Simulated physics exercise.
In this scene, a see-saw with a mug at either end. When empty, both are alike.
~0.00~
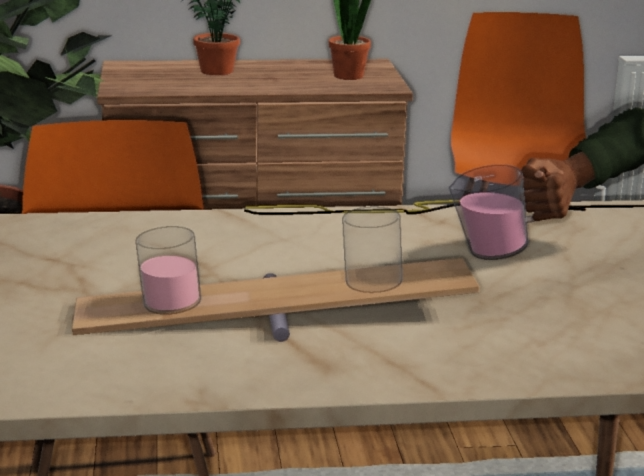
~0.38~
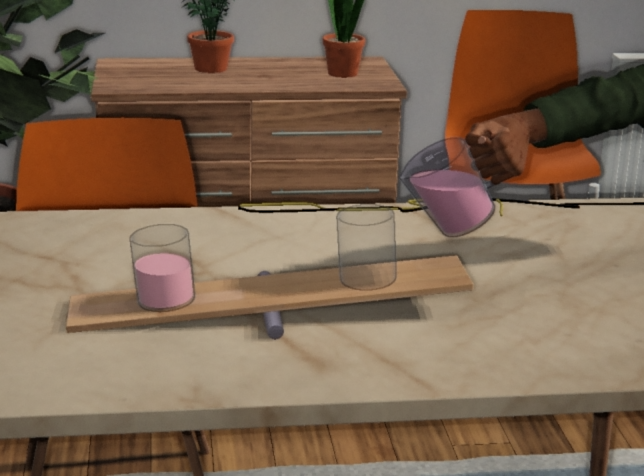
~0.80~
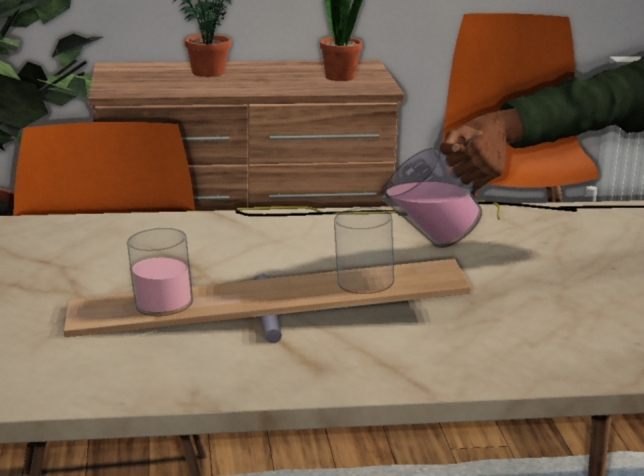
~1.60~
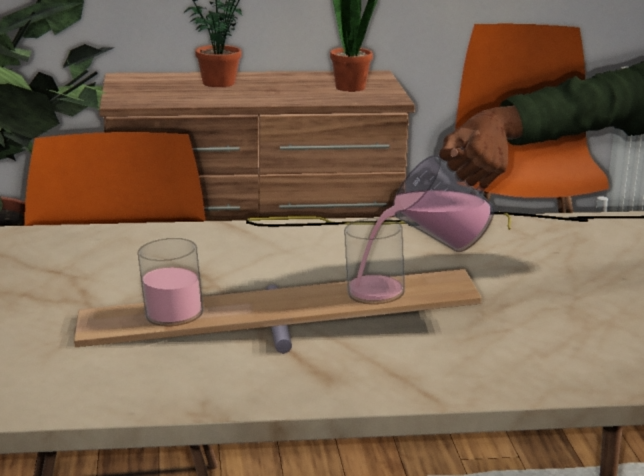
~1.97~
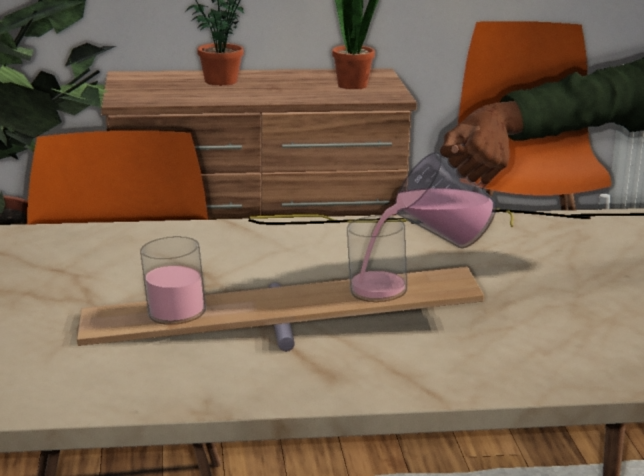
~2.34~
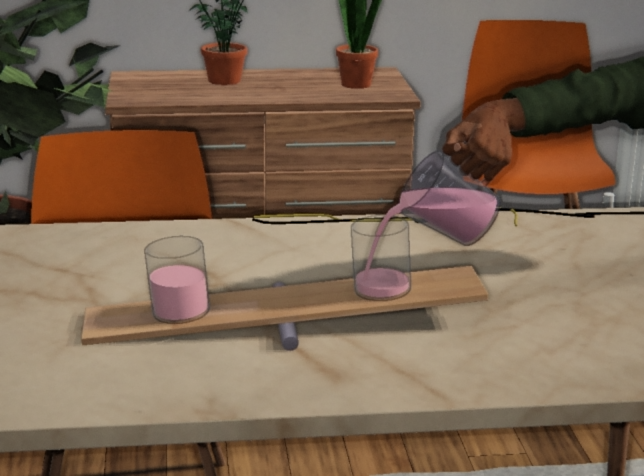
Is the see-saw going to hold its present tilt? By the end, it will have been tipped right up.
No. Flipped.
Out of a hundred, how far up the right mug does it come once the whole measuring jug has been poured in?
80 %.
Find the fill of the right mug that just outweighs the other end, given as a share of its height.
Around 50 per cent of its height.
By 6.1 s, the right mug is about half full; the board leans as before.
By 9.0 s, the right mug is about two thirds full; the board has swung over, and that end is down.
By 11.6 s, the right mug is about three quarters full; the board has swung over, and that end is down.
